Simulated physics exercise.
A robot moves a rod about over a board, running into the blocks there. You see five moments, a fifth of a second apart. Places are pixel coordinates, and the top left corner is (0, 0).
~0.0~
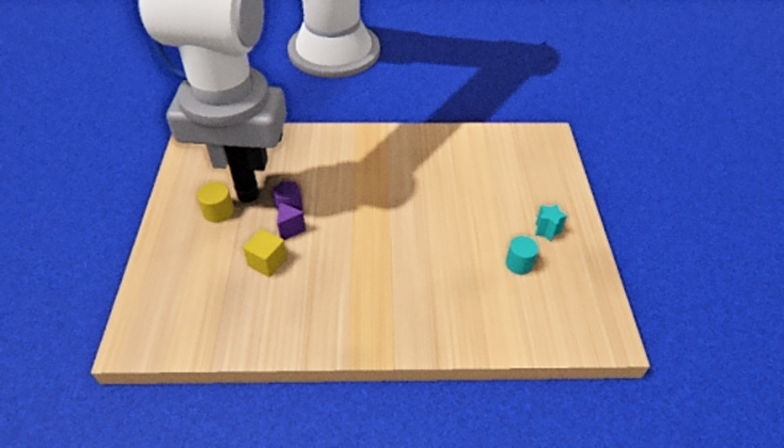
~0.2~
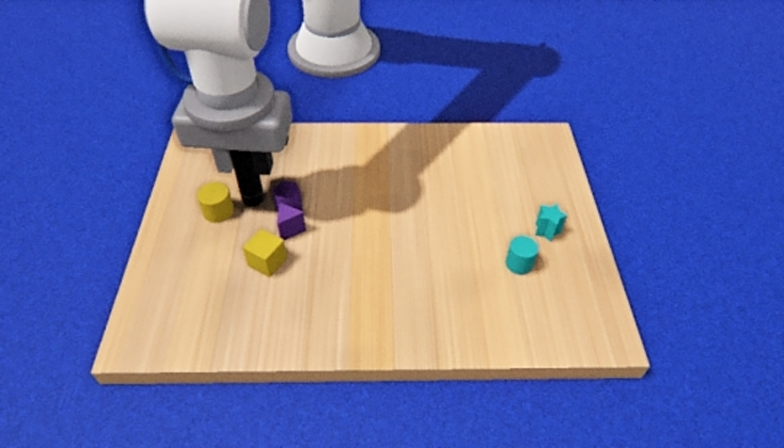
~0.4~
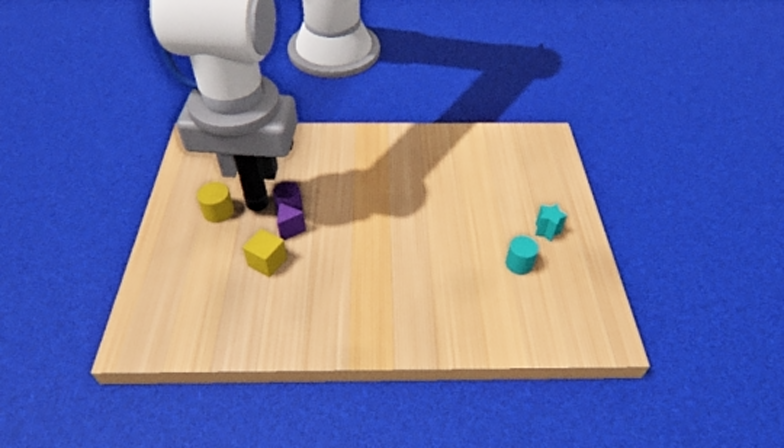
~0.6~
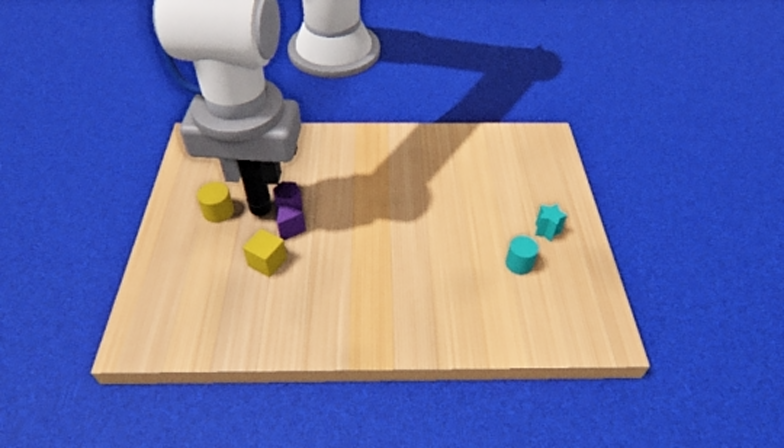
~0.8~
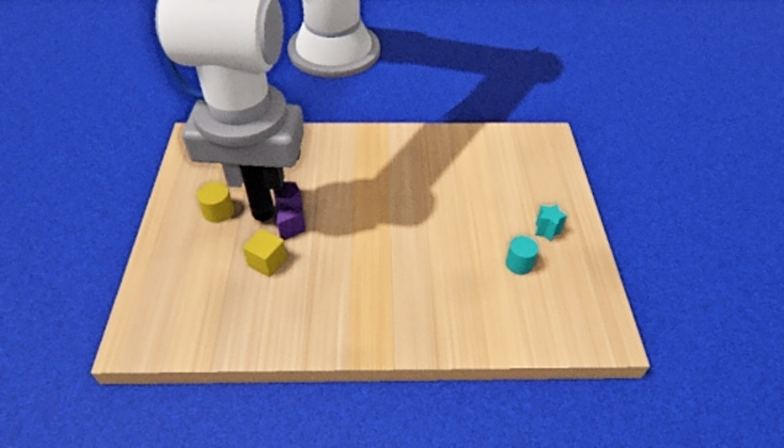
A white and grey robot arm holds a black rod over a pale wooden board on a blue surface, seen from above at a fixed angle. Near the rod on the left sit a yellow cylinder, a yellow cube and two purple blocks, with a teal cylinder and star at right. The arm eases the rod slightly toward the viewer and rightward, between the yellow and purple pieces, while every block stays still.
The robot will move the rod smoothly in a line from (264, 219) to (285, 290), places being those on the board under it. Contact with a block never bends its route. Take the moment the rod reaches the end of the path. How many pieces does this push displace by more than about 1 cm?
By the end of the path, one block has moved more than about a centimetre.
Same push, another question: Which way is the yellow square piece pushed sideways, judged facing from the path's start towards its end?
Slides right.
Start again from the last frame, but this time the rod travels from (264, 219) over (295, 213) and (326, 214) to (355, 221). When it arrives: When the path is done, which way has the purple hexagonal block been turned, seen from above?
It is turned anticlockwise.
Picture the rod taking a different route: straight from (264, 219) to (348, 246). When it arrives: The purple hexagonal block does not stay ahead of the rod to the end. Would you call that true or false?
Answer: True.
The first path, step by step. One third of the way, rod at (269, 236); yellow square piece at (263, 246).
Two thirds of the way, rod at (276, 260); yellow square piece at (258, 267).
At the end, rod at (284, 285); yellow square piece at (252, 279), turned 25° clockwise; purple triangle still.
